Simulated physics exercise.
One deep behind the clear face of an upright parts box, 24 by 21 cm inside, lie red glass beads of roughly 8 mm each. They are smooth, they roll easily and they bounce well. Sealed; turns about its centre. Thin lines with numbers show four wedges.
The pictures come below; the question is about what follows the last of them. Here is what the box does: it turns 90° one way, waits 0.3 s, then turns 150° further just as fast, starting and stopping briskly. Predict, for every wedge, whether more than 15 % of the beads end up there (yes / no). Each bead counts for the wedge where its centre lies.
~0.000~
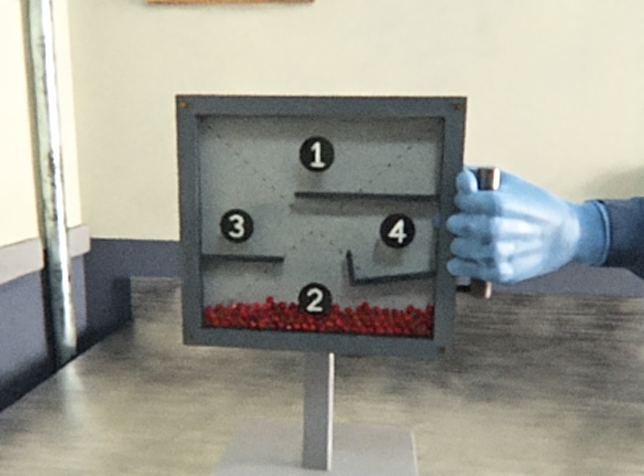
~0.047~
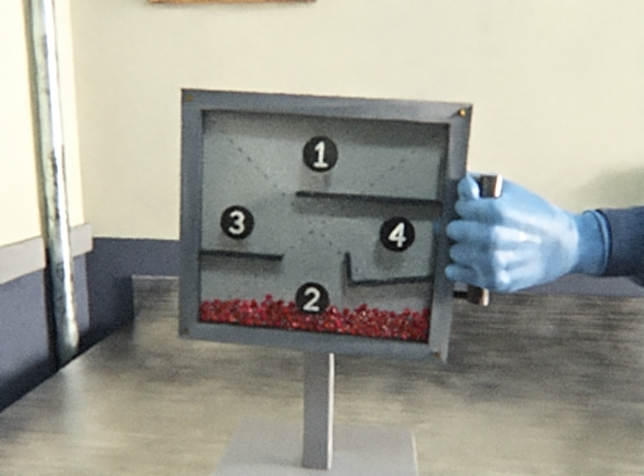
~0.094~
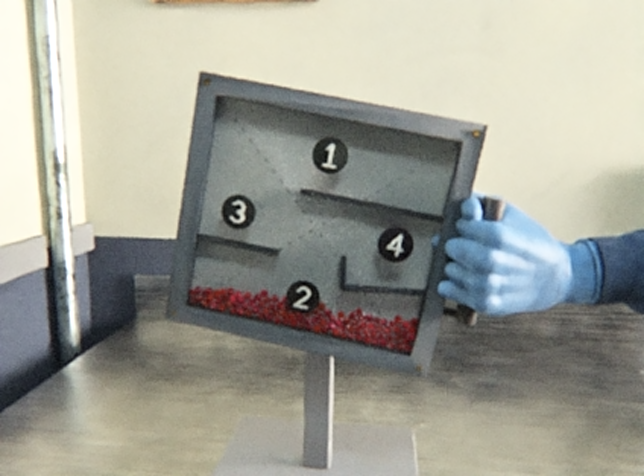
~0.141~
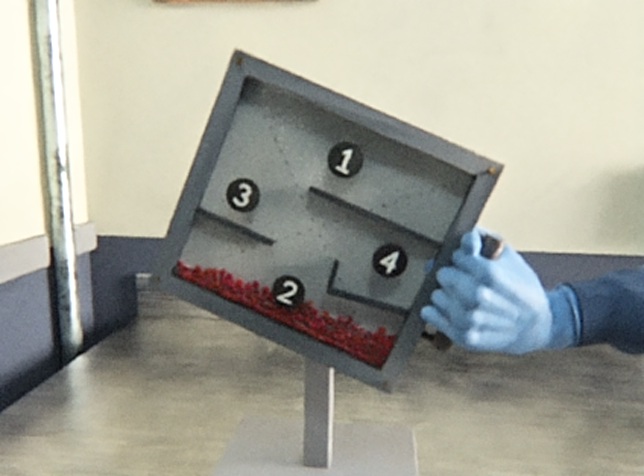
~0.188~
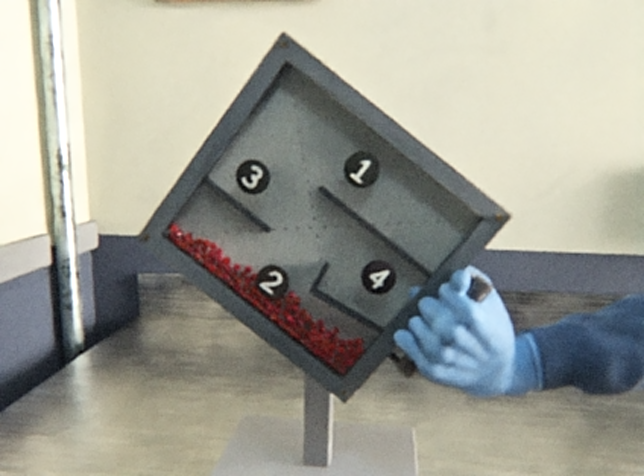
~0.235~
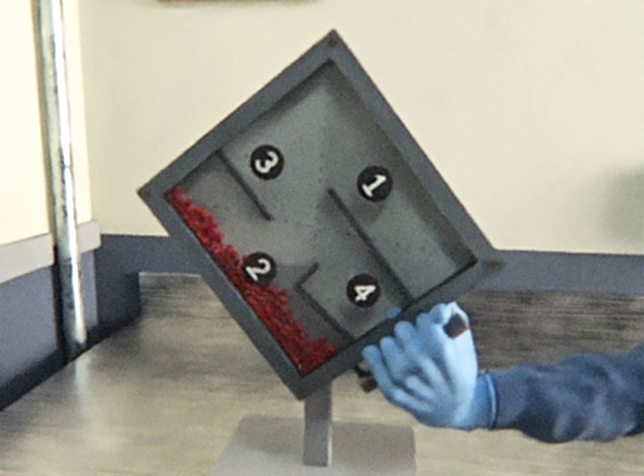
No. 1: No. 2: Yes. 3: Yes. 4: No.
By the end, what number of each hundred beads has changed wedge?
About 80 percent.
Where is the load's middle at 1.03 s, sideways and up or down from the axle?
About 8 cm left and 4 cm above.
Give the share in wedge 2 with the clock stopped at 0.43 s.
The share there is around 75 %.
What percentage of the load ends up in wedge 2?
Around 25 in a hundred.
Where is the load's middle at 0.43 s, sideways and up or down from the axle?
Position estimate: Left 8 cm, below 4 cm.
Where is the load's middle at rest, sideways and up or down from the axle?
Offset approx. 6 cm right, 7 cm below.
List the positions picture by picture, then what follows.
Level; about 100 beads; load centre (318, 318); top bead (270, 300); no. 1 (317, 154), no. 2 (315, 299), no. 3 (237, 226), no. 4 (397, 231), in the first frame.
Turned 2° clockwise; load centre (316, 317); top bead (269, 298), in the second frame.
Turned 10° clockwise; load centre (308, 316); top bead (198, 290); wall ends (277, 253), (303, 191), (344, 258), in the third frame.
Turned 22° clockwise; load centre (292, 313); top bead (181, 265), in the fourth frame.
Turned 37° clockwise; load centre (273, 303); top bead (173, 228), in the fifth frame.
Turned 52° clockwise; load centre (255, 290); top bead (175, 191); no. 1 (375, 184), no. 2 (260, 268), no. 3 (267, 162), no. 4 (364, 291), in the sixth frame.
After 0.43 s, it stands 90° clockwise; the beads' middle is 8 cm left of and 4 cm below the centre; no. 2, 75 %, no. 4, 25 %.
After 1.03 s, it stands 164° clockwise; the beads' middle is 8 cm left of and 4 cm above the centre; no. 2, 55 %, no. 4, 40 %.
After 1.34 s, it has come round 240° clockwise; the beads' middle is 5 cm right of and 1 cm below the centre; no. 1, 10 %, no. 2, 55 %, no. 3, 25 %, no. 4, 10 %.
Settled by 2.1 s, it has come round 240° clockwise; no. 1, 10 %, no. 2, 25 %, no. 3, 65 %, no. 4, 0 %.
